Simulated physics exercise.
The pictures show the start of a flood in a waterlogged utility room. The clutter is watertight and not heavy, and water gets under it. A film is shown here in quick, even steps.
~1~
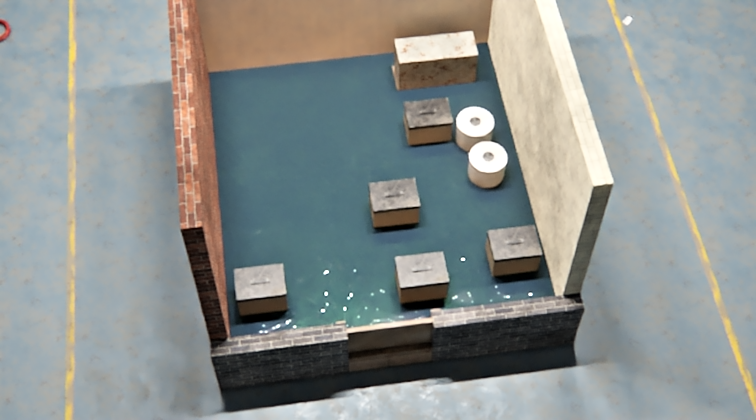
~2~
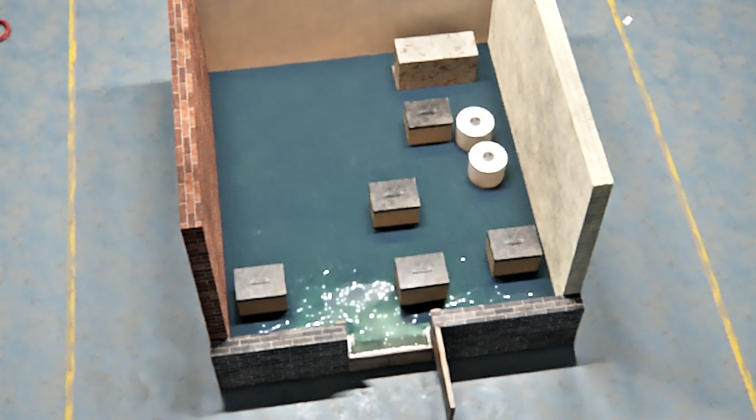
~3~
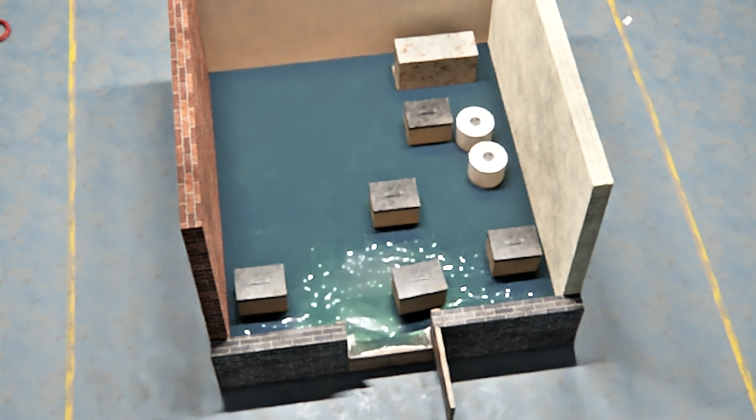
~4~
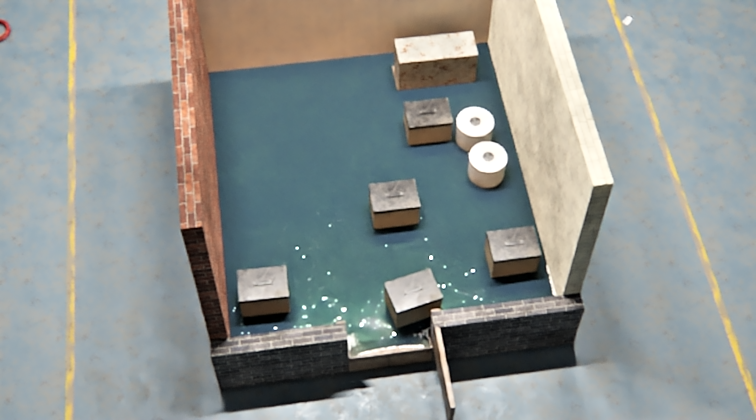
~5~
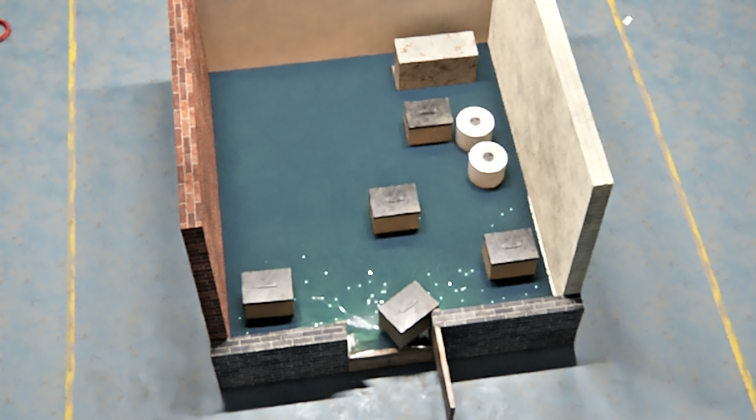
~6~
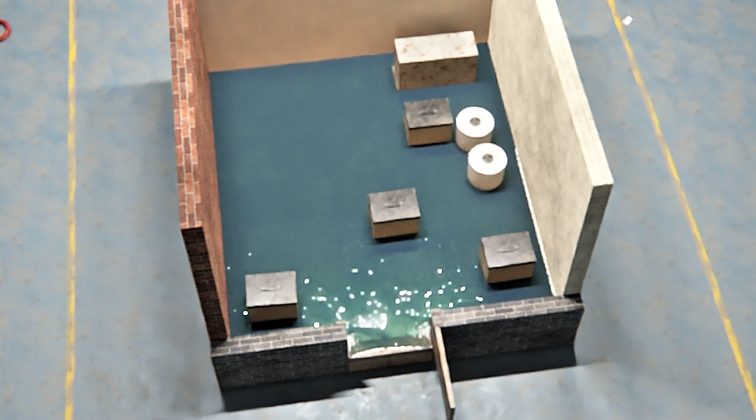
Dark teal water covers the floor of a roofless, walled room, seen from high above its low front wall. Grey-topped brown chests float around it, with two white drums and a pale stone-like block at the back right, and red brick on the left. The front gate swings outward, water churns white there, and the front-middle chest turns into the gap and disappears while others drift slightly forward; the camera stays still.
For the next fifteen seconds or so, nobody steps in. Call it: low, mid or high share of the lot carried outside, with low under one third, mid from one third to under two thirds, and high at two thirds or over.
Mid.
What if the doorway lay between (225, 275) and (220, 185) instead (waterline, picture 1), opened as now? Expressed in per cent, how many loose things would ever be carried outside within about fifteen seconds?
Estimate: Close to 30 per cent.
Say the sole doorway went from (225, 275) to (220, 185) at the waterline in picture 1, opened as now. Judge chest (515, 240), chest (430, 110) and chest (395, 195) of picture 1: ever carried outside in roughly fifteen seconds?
In turn: Inside, kept in, through.
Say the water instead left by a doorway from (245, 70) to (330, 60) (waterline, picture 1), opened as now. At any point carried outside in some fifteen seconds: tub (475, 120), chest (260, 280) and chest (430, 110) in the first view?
In the order given, it's remains behind, remains behind, escaped.
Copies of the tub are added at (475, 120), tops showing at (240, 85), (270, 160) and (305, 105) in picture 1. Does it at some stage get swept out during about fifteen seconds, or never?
One after the other: Stays, inside, left behind.
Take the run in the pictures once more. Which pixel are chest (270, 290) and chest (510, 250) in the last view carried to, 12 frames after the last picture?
First object near (331, 307); second object near (486, 277).
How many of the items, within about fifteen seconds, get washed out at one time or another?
It adds up to 4.
A moment on, 1 of 7 are out; 6 afloat.
Next, 1 of 7 are out; 6 afloat.
Later, 3 of 7 are out; 4 afloat.
In the end, 4 of 7 are out; 3 afloat.
